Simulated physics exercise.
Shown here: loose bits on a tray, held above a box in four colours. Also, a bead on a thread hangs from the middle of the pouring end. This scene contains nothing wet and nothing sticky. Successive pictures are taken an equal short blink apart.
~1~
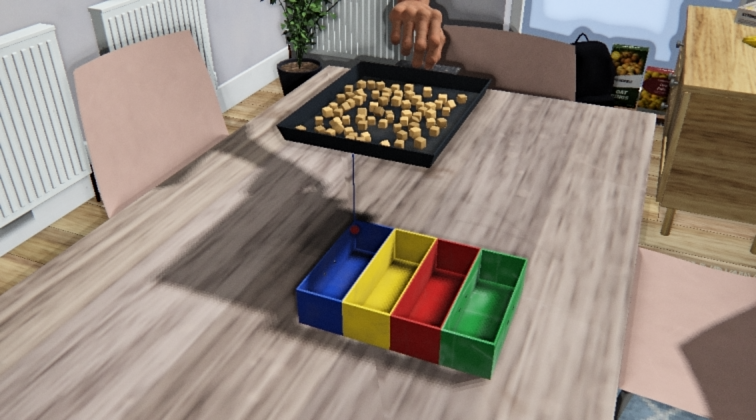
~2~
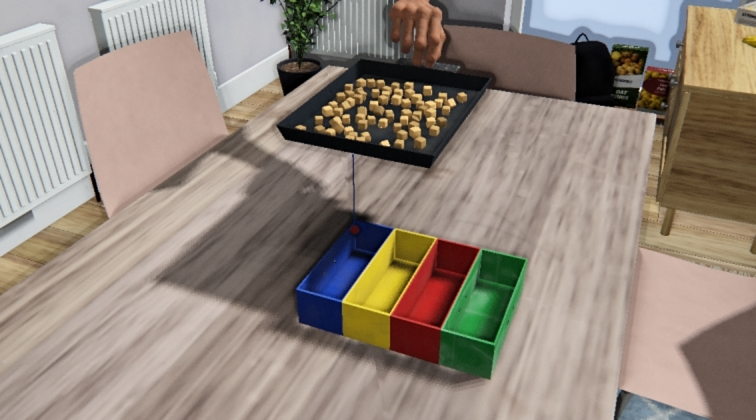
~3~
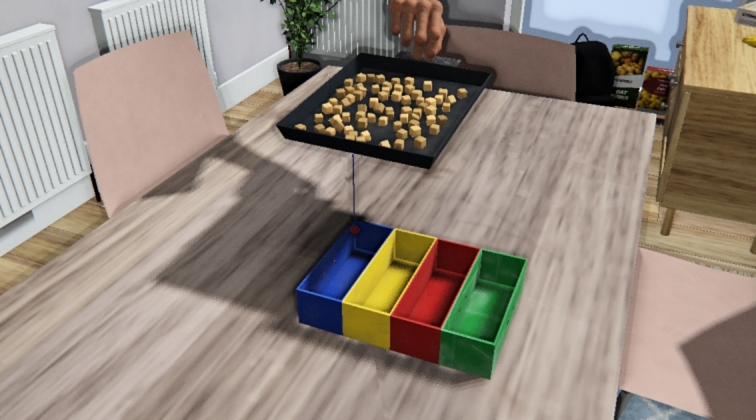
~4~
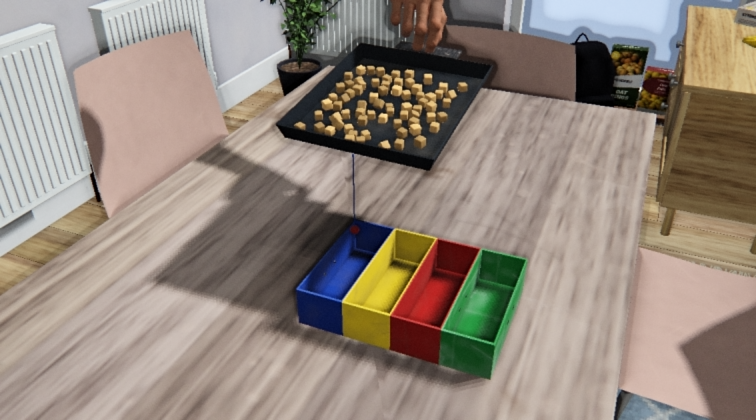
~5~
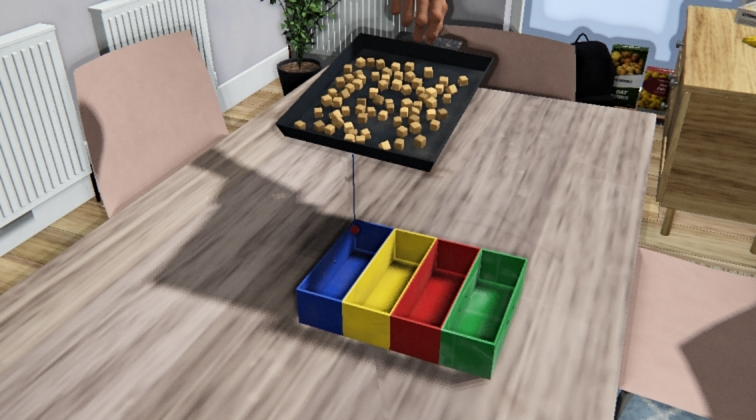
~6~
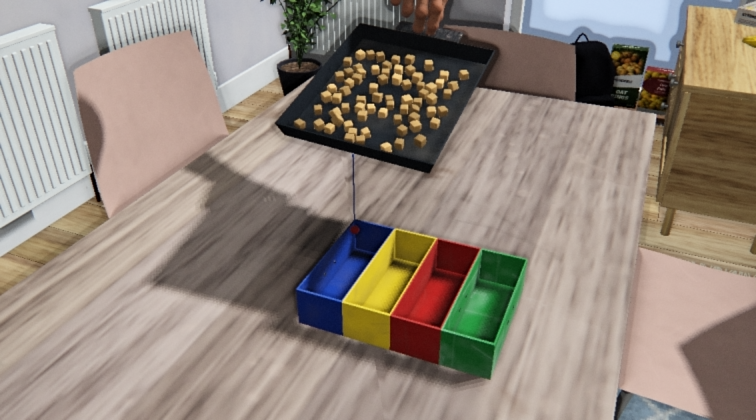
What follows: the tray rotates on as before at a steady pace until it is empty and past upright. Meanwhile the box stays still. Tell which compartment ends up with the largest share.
The yellow compartment ends up with the largest share.
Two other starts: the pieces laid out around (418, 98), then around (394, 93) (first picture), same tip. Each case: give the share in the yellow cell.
Close to 40 per cent, followed by close to 40 per cent.
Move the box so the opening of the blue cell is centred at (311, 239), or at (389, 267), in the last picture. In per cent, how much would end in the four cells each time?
Near 90 and 70 percent respectively.
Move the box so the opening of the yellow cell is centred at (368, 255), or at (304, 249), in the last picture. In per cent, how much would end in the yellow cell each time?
About 30 per cent, then about 0 per cent.
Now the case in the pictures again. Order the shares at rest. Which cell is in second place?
Ranked number two: The red cell.
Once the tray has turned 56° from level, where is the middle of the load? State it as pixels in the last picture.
I'd put it at about (386, 131).
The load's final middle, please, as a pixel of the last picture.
Once it all stops, the middle lies near (391, 301).
Shortly afterwards, tray tipped steeply; the whole lot on the tray.
Next, tray tipped right over; all but a few on the tray; only a few in the red cell; only a few falling or outside the box.
Some moments later, tray tipped past a quarter turn; near half in the yellow cell; near a quarter in the red cell; near a quarter in the blue cell; a little falling or outside the box.
In the end, tray tipped past a quarter turn; near half in the yellow cell; near a quarter in the red cell; near a quarter in the blue cell; none at all in the green cell; a little outside the box.
